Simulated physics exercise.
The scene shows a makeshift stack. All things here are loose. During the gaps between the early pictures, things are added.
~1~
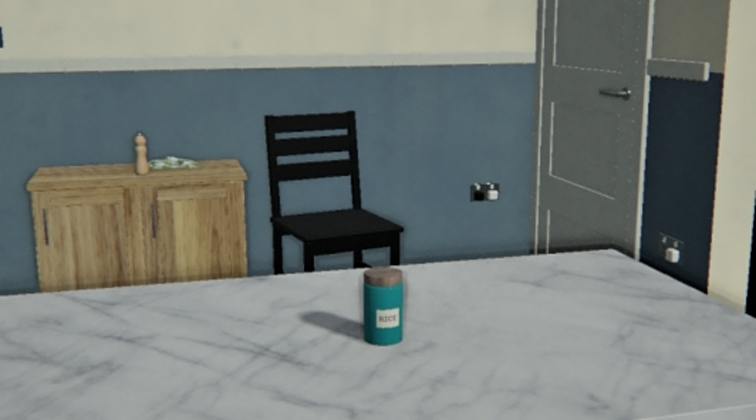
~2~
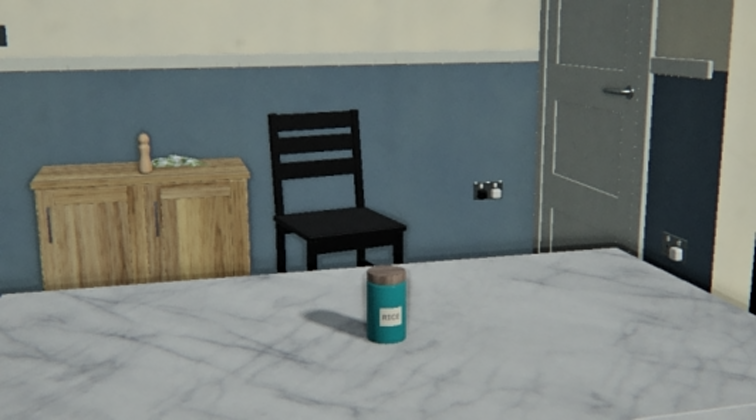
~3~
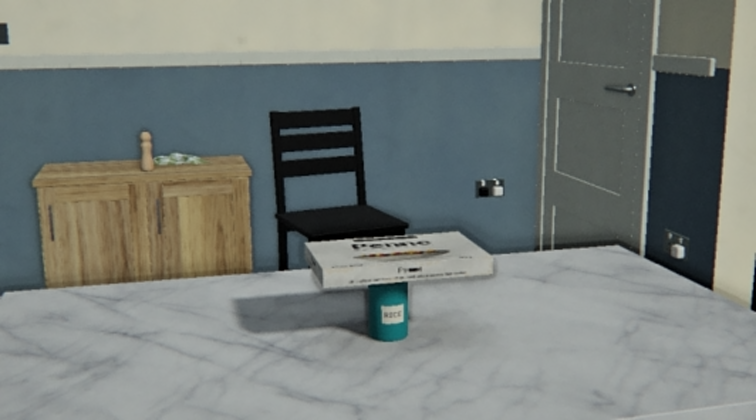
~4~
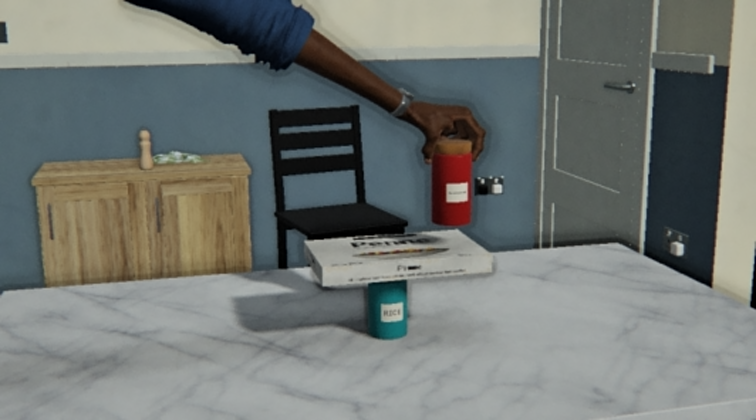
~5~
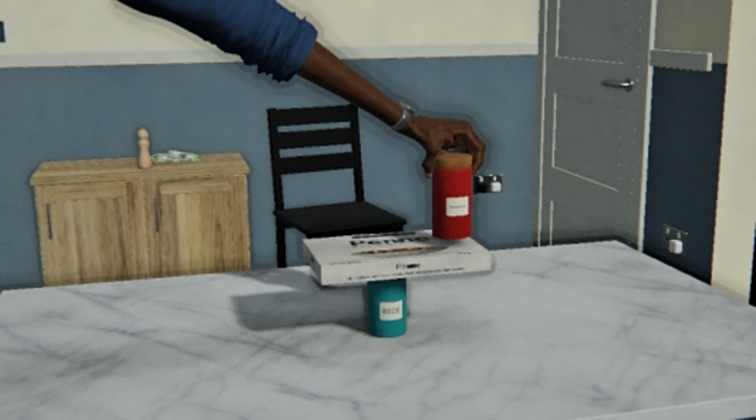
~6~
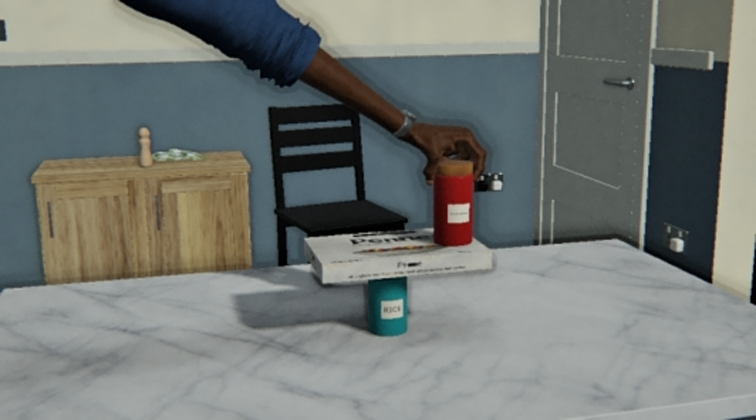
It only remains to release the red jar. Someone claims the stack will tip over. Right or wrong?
Right, it tips over.
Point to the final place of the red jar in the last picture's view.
Around (583, 301).
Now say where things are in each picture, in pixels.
The last thing is not in view yet; turquoise jar (383, 306), in the first picture.
The last thing is not in view yet; turquoise jar (386, 304), in the second picture.
The last thing is not in view yet; turquoise jar (388, 302), in the third picture.
Coming down; red jar (451, 182); turquoise jar (388, 300), in the fourth picture.
Coming down; red jar (452, 196); turquoise jar (387, 298), in the fifth picture.
In place under the hand; red jar (453, 203); turquoise jar (388, 297), in the sixth picture.
Then, 0.50 s on from there, red jar now fallen; white packet turned 58° from how it was put.
Then, 0.70 s on from there, white packet now fallen.
In the end, fallen, white packet and red jar; turquoise jar unmoved. At the end, from the last picture's camera, red jar near (584, 301). The stack gives way.
